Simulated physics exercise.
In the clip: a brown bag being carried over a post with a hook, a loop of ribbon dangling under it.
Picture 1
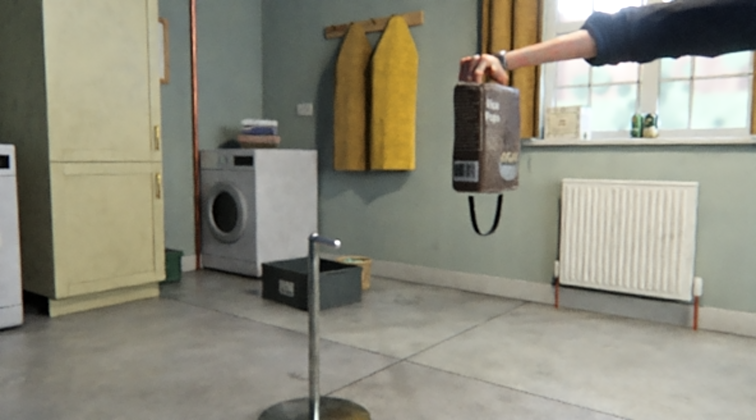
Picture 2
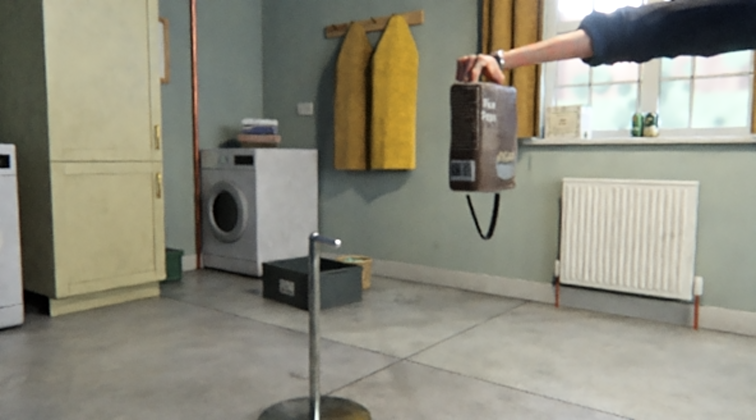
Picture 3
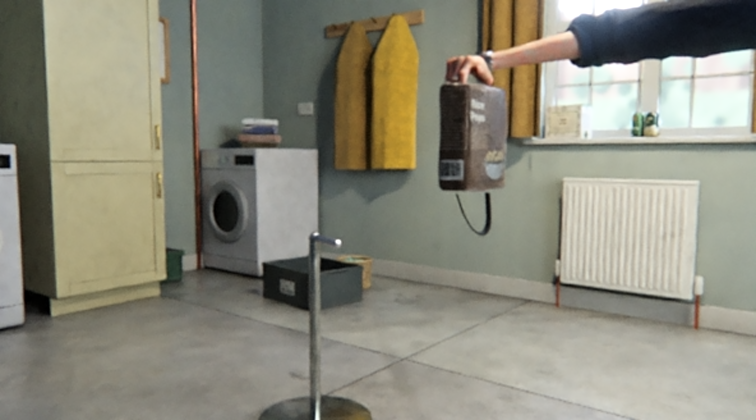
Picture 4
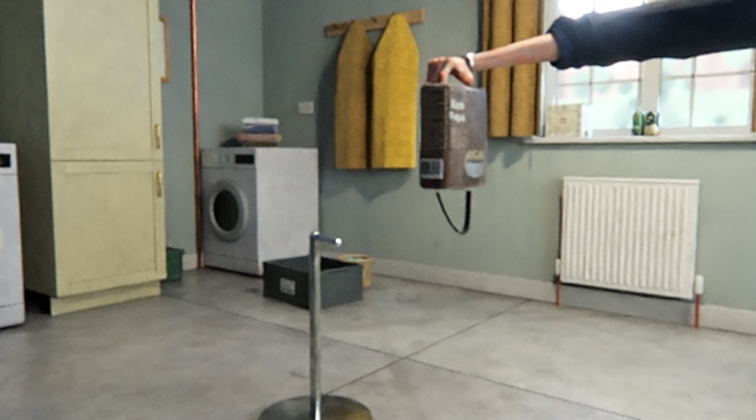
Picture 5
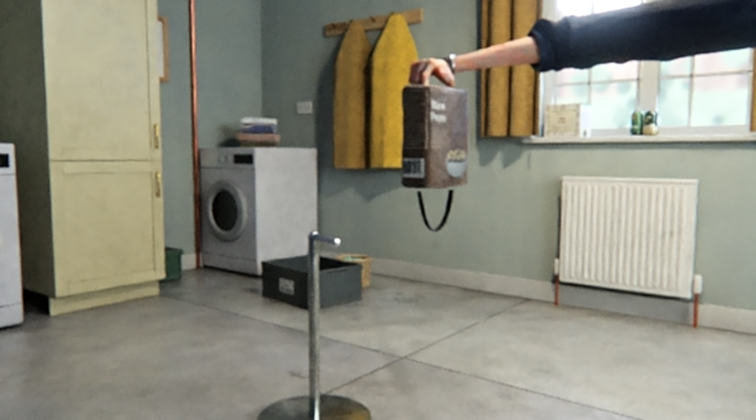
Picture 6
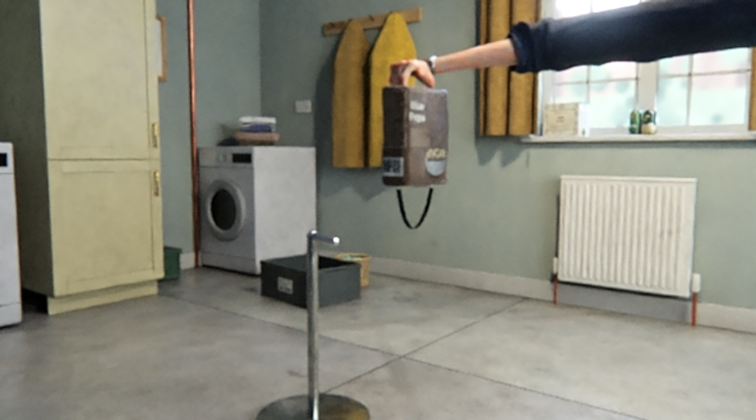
An arm carries a brown bag with a dangling black loop leftward across the room.
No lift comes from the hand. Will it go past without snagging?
It gets through.
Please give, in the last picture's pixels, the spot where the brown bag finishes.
Around (234, 140).
Then, 0.40 s later than the last view, bag nearing the post near (367, 138).
Then, 1.00 s later than the last view, bag over the post near (303, 139).
Then, 1.64 s later than the last view, bag past the post near (247, 140).
Finally, bag past the post near (234, 141). The brown bag goes by freely.
